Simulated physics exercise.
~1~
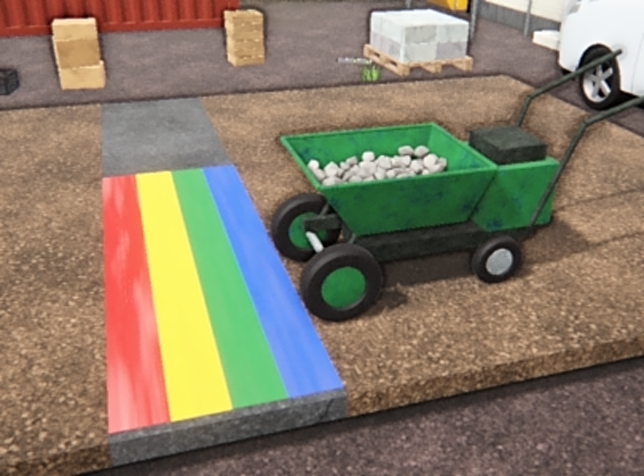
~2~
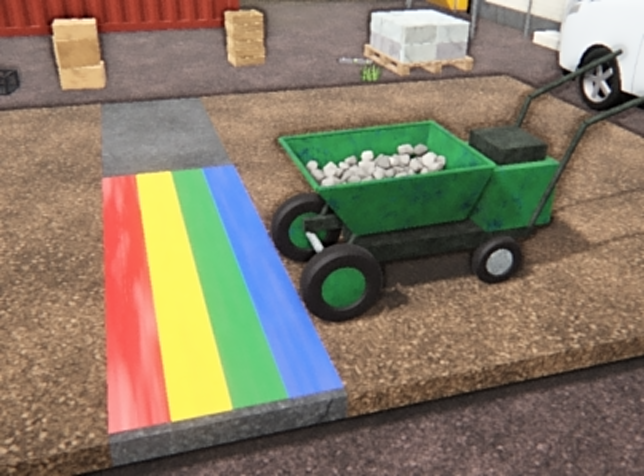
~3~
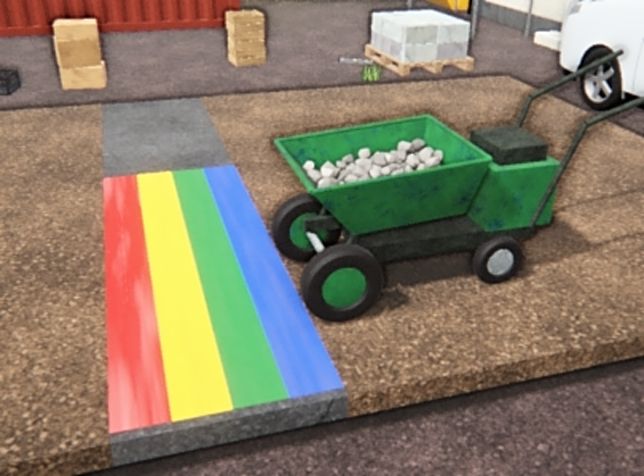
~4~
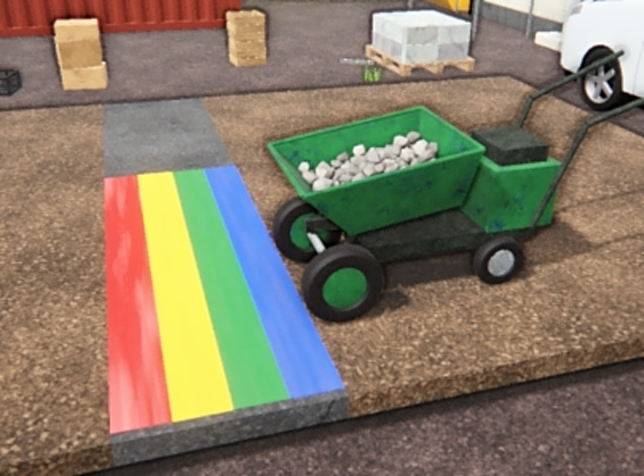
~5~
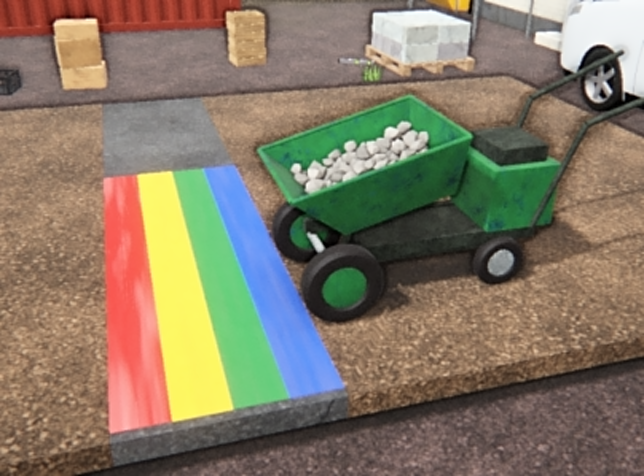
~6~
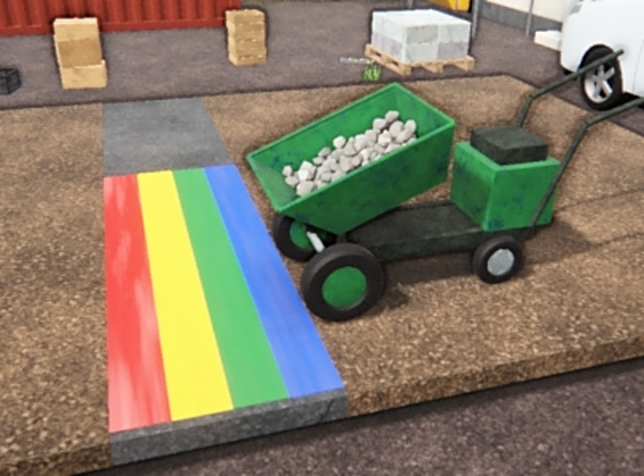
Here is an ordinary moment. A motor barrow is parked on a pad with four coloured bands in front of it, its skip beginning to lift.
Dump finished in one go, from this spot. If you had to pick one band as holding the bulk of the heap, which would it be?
I would pick yellow.
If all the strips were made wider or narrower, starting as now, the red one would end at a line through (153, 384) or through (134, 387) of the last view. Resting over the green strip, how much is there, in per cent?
Shares: Near 0 %; near 10 %.
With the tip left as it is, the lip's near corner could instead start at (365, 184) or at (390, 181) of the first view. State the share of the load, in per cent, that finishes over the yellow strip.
Some 20 in a hundred, then some 10 in a hundred.
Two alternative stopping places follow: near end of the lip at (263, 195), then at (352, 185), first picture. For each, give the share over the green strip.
0 and 40 in a hundred, in that order.
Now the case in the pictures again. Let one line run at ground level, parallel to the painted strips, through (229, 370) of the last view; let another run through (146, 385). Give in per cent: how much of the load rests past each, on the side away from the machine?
Around 70 per cent for the first, and 20 per cent for the second.
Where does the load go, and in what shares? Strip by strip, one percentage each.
Blue strip 0 %, green strip 20 %, yellow strip 45 %, red strip 20 %.
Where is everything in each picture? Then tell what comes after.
The first frame shows lip of the skip at (320, 189), level; top of the load at (396, 175), broken stones; blue strip at (299, 353); green strip at (248, 362); yellow strip at (193, 372); red strip at (137, 382).
The second frame shows lip of the skip at (318, 190), tipped barely; top of the load at (394, 174).
The third frame shows lip of the skip at (312, 192), tipped barely; top of the load at (413, 163).
The fourth frame shows lip of the skip at (304, 197), tipped a little; top of the load at (403, 169).
The fifth frame shows lip of the skip at (292, 203), tipped clearly; top of the load at (398, 150).
The sixth frame shows lip of the skip at (279, 211), tipped clearly; top of the load at (397, 153); blue strip at (300, 353); green strip at (248, 362); yellow strip at (194, 372); red strip at (138, 382).
Soon after the last picture, skip tipped steeply; all in the skip.
A little later, skip tipped right over; about two thirds in the skip; a small part over the green strip; about a quarter over the yellow strip; a stray few over the red strip; a stray few falling.
Later still, skip tipped right over; a small part in the skip; about a quarter over the green strip; about half over the yellow strip; about a quarter over the red strip; a small part off the paint.
At rest, skip tipped right over; a small part in the skip; none over the blue strip; about a quarter over the green strip; about half over the yellow strip; about a quarter over the red strip; a small part off the paint.
